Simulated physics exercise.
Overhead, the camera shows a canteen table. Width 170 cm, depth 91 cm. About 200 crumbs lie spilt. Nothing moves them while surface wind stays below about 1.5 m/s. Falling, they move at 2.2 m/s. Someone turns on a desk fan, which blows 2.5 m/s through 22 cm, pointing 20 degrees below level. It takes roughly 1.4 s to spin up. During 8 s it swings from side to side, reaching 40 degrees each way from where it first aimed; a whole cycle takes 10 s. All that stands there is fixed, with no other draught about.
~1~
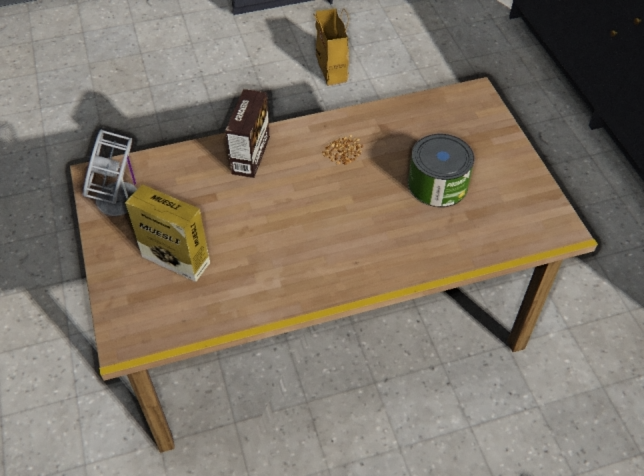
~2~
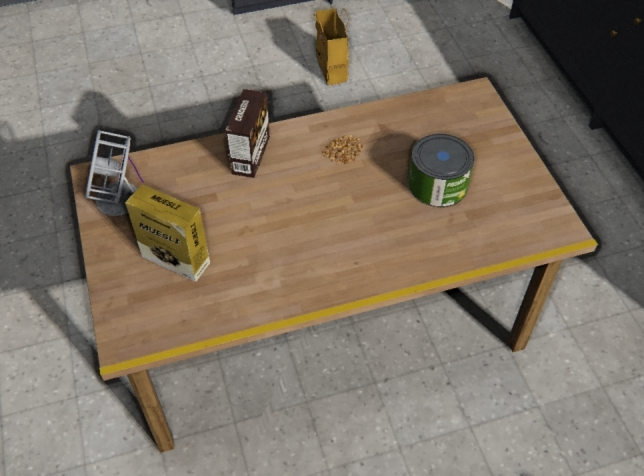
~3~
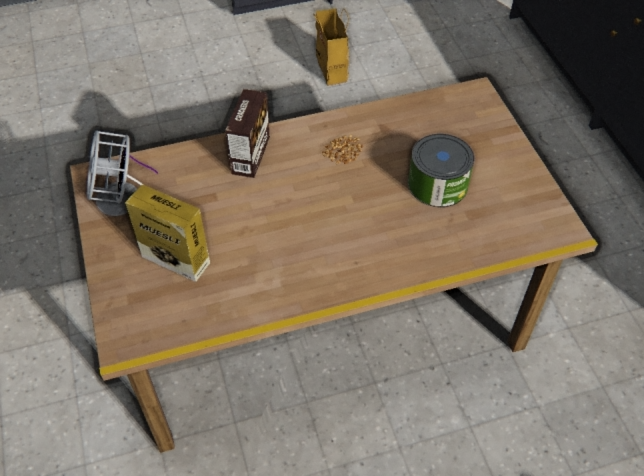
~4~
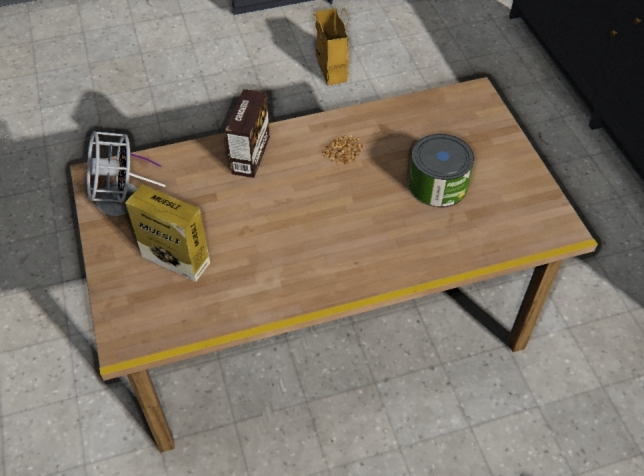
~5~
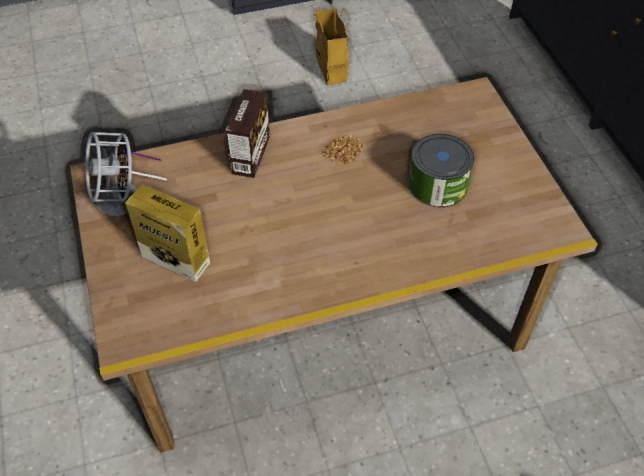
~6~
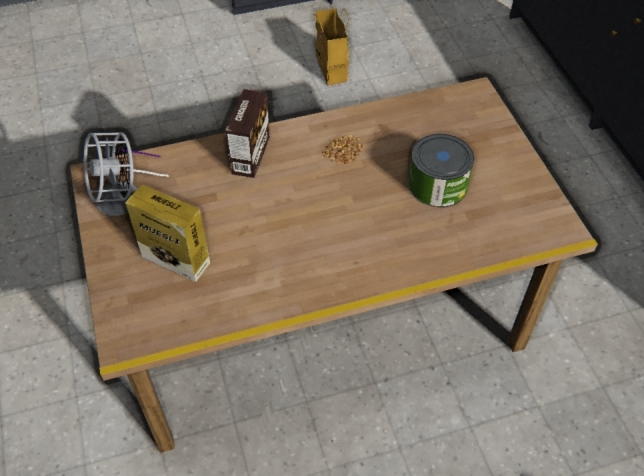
A small desk fan at the left end of a wooden table turned gradually towards the back, while the two cartons, the large green tin and the little pile of crumbs all stayed still.
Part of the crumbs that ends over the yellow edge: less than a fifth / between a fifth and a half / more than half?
Not even a fifth.
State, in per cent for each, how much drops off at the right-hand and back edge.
0 % right-hand, 0 % back.
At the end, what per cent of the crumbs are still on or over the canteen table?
Roughly 100 in a hundred.
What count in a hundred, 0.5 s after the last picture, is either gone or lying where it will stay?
Roughly 100 % of them.
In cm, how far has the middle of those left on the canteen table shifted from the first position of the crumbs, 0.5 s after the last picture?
Roughly 0 centimetres.
Then, 0.5 s after the last picture, 0 % are over the yellow edge; the middle of those left on the top is near (344, 149); 96 % are gone or lie where they will stay.
Then, 1.5 s after the last picture, 0 % are over the yellow edge; the middle of those left on the top is near (344, 149); 96 % are gone or lie where they will stay.
Then, 3.3 s after the last picture, 0 % are over the yellow edge; the middle of those left on the top is near (344, 149); 96 % are gone or lie where they will stay.
Then, 6.9 s after the last picture, at the end, 0 % are over the yellow edge; the middle of those left on the top is near (344, 149).
